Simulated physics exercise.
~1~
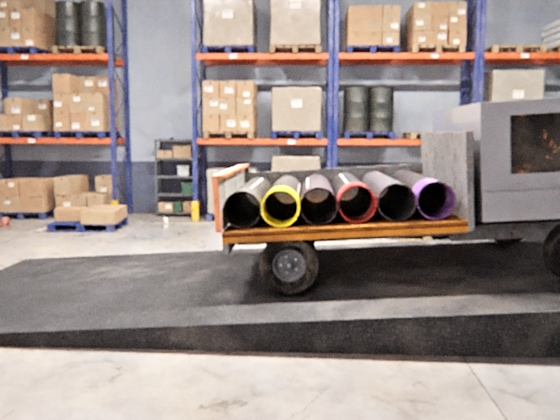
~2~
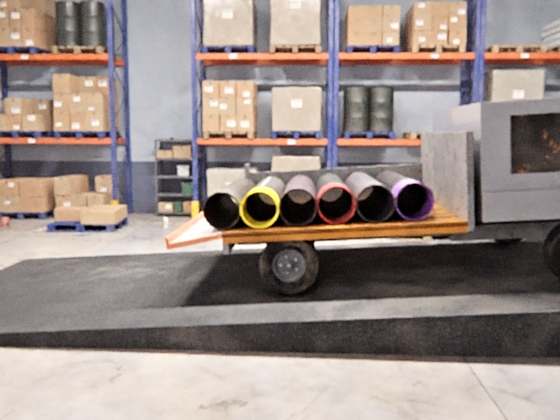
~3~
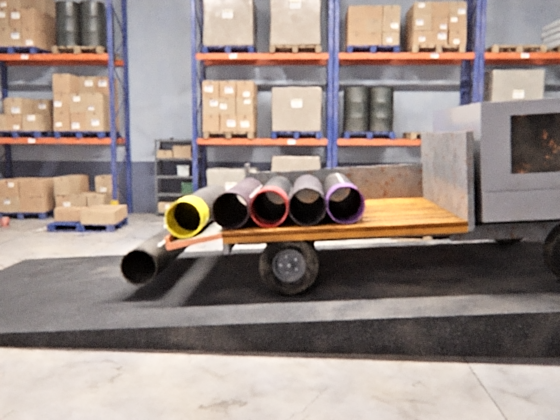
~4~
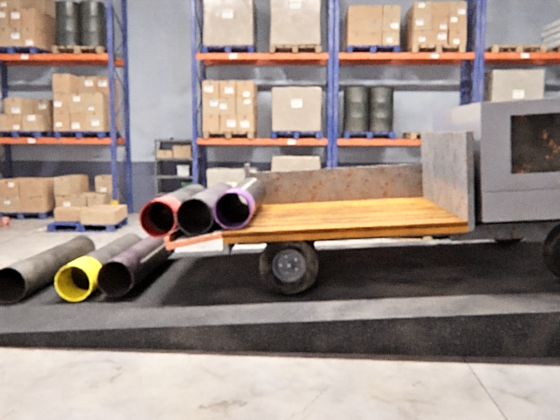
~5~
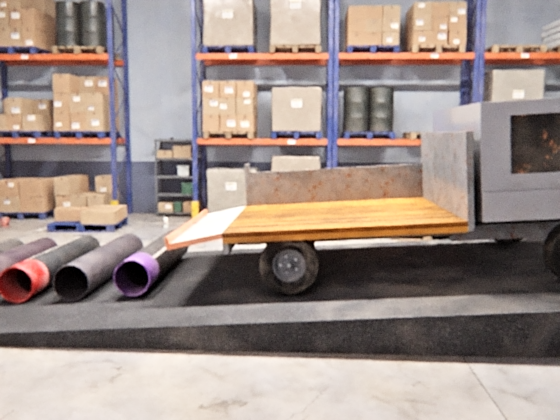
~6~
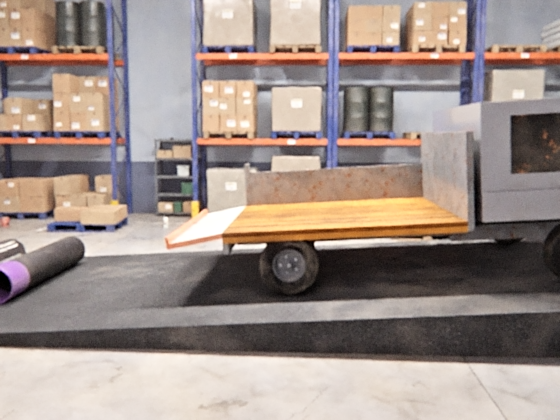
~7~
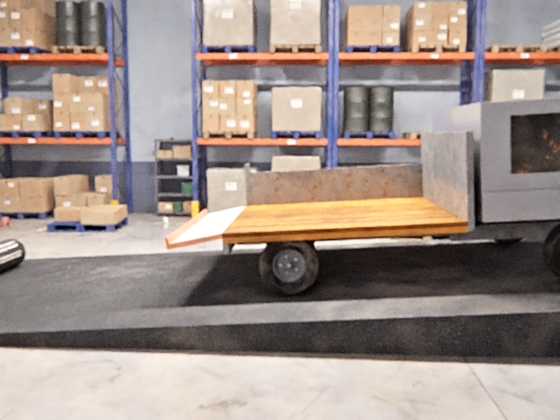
A pickup's tailgate drops and six pipes roll off leftward down the ramp, leaving it empty.
